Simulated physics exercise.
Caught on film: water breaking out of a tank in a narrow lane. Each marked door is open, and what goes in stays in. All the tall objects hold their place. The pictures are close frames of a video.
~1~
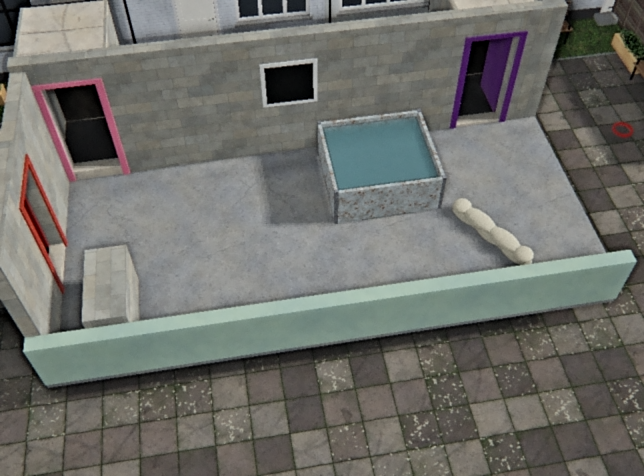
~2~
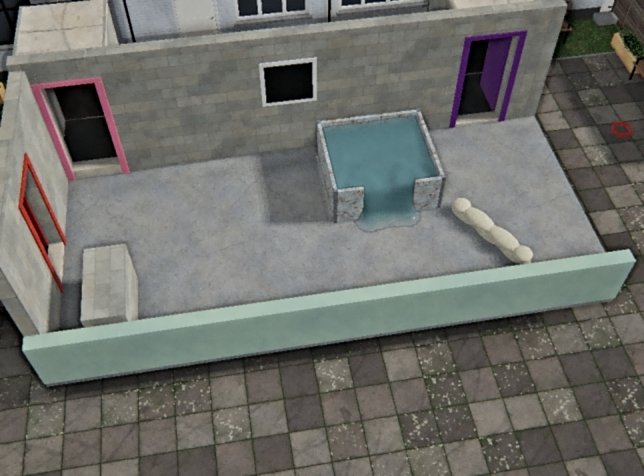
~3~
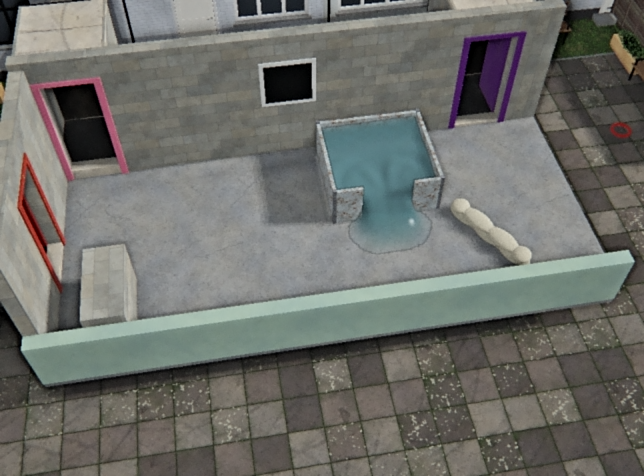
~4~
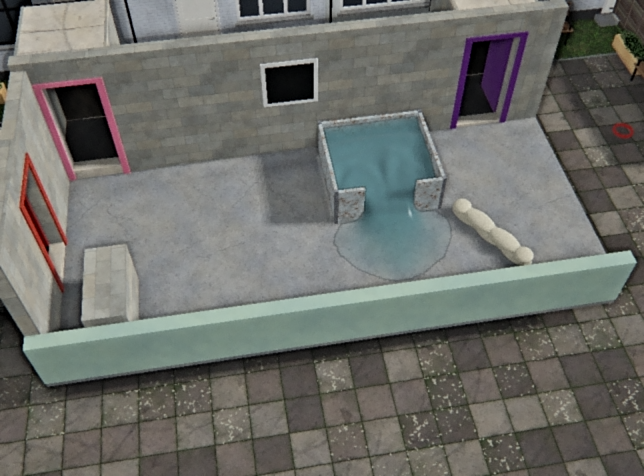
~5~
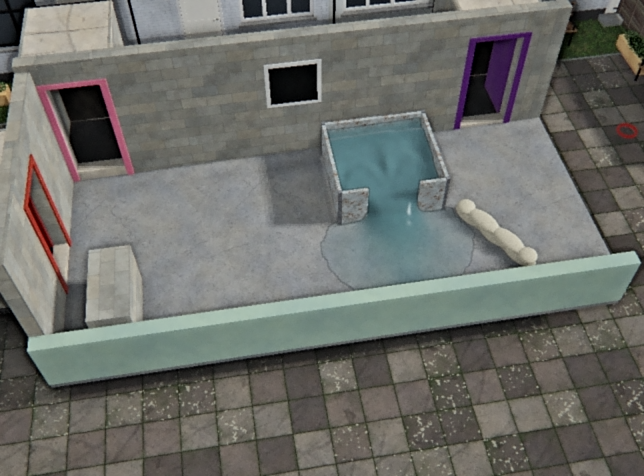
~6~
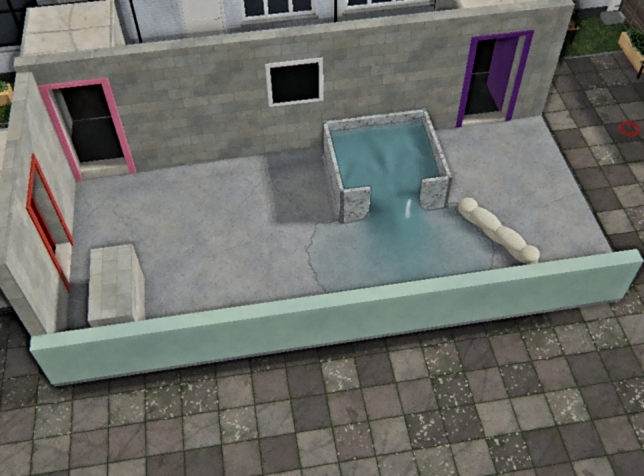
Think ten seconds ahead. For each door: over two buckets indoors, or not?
The red door stays under that; the purple door stays under that; the pink door stays under that.
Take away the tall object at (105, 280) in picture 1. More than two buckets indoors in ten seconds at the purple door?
One by one: The purple one keeps below it.
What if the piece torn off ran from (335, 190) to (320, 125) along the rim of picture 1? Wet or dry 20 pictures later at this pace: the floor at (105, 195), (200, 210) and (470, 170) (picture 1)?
One after the other: Wet, covered, clear.
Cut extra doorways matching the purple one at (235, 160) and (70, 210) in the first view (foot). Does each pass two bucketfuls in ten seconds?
In that order: Takes less, goes over.
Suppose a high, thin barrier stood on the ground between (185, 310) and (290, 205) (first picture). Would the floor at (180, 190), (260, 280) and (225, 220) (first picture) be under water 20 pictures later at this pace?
As listed: Free of water, covered, dry.
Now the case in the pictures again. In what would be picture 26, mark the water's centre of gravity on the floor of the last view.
I would point to (354, 242).
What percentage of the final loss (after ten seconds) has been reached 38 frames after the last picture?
About 90 per cent.
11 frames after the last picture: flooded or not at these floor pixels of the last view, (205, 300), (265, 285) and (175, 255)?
In that order: Covered, awash, not flooded.
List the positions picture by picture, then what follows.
Still water in the water tank at (380, 153), in the first frame.
Water pours out at (387, 205) and has run to (361, 225), in the second frame.
The front is at (377, 251), out from the gap at (387, 205), in the third frame.
The front is at (397, 277), out from the gap at (388, 206), in the fourth frame.
The front is at a hidden place, out from the gap at (392, 207), in the fifth frame.
The front is at a hidden place, out from the gap at (394, 205), in the sixth frame.
A moment on, water covers 20 % of the floor; the red door not reached, the purple door not reached, the pink door not reached.
Next, water covers 30 % of the floor; the red door not reached, the purple door not reached, the pink door not reached.
Then, water covers 50 % of the floor; the red door not reached, the purple door not reached, the pink door not reached.
Later, water covers 60 % of the floor; the red door wet at the sill, nothing in, the purple door not reached, the pink door wet at the sill, nothing in.
In the end, water covers 75 % of the floor; the red door wet at the sill, nothing in, the purple door wet at the sill, nothing in, the pink door wet at the sill, nothing in.
